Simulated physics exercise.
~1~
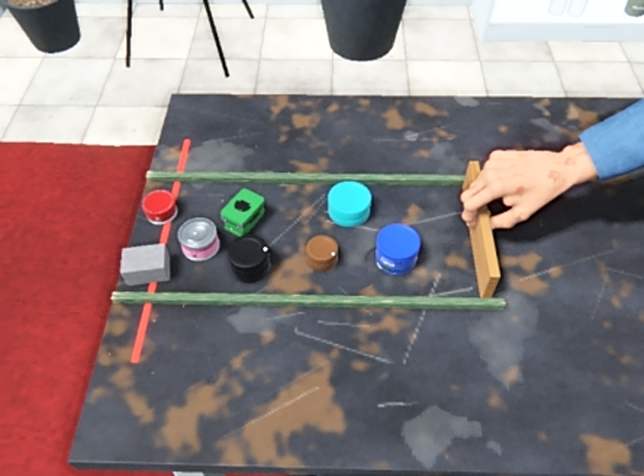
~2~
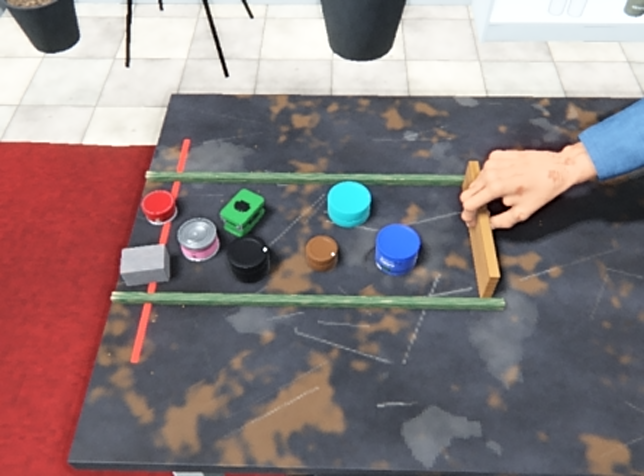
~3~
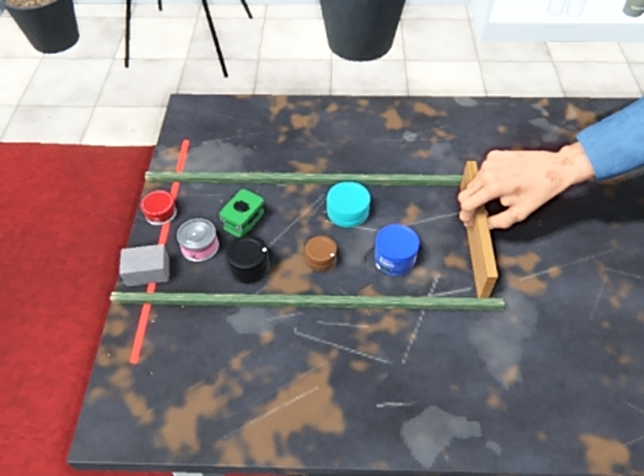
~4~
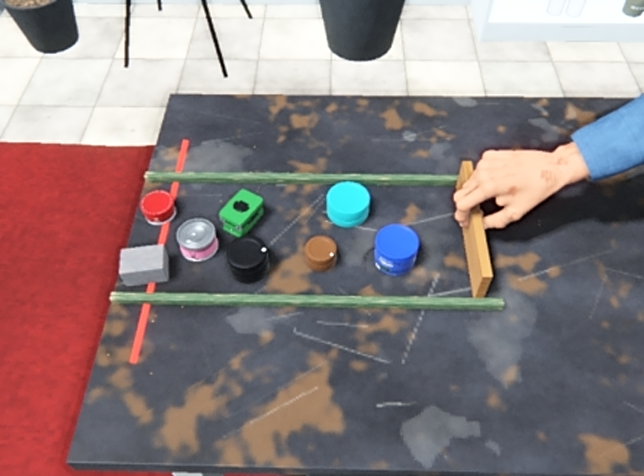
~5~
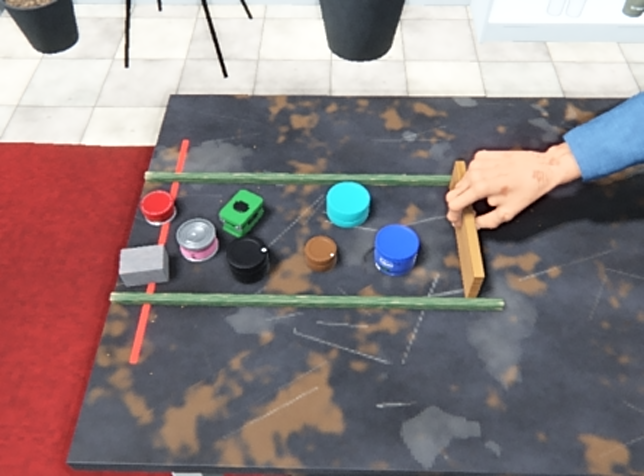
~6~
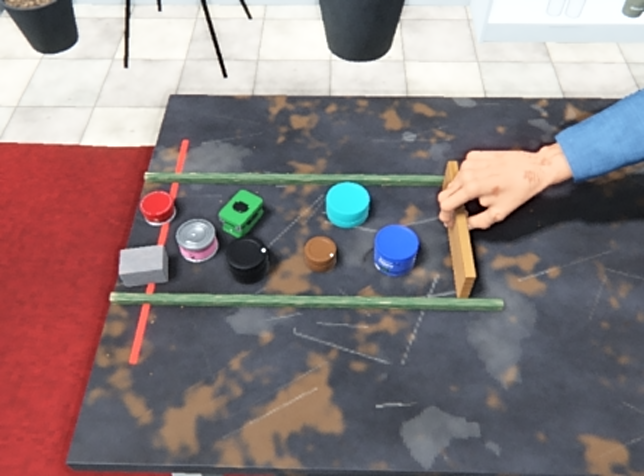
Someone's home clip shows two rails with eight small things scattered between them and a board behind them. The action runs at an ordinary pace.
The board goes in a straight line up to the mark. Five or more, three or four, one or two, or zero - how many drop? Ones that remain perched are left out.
Five or more drop.
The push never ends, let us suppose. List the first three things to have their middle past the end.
The order goes the red tin, the pink tin, and then the grey block.
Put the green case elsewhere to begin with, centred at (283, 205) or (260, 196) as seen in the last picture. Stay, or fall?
Placed there, the green case ends up gone, and in the other spot it ends up gone.
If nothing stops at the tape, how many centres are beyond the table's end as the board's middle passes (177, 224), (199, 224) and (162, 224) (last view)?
Respectively, 5, 2 and 5.
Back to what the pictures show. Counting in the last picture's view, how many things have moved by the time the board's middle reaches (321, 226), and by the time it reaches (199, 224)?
First 4, then 8.
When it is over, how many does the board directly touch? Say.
At rest, 3 are in contact.
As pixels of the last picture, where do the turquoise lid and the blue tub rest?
I'd say approximately (148, 199) and then (139, 233).
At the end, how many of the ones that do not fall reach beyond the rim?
The count is 3.
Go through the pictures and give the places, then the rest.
Red tin (160, 207); grey block (146, 265); pink tin (199, 239); board (480, 227); tape (165, 235), in the first frame.
Grey block (146, 265); brown lid (322, 254), in the second frame.
Pink tin (198, 240); blue tub (396, 250), in the third frame.
Red tin (159, 208); green case (243, 214), in the fourth frame.
Grey block (145, 265); turquoise lid (348, 205), in the fifth frame.
Red tin (158, 209); grey block (144, 266); pink tin (198, 241); board (457, 227); tape (163, 236), in the sixth frame.
Early on, none off yet; red tin at rest near (158, 209); grey block at rest near (144, 266); pink tin at rest near (198, 241).
A while later, none off yet; red tin travelled about its own width near (133, 205); grey block at rest near (141, 268); pink tin travelled well along near (125, 240).
Finally, the number that fall off is five or more; lost, brown lid, green case, pink tin, grey block and red tin.
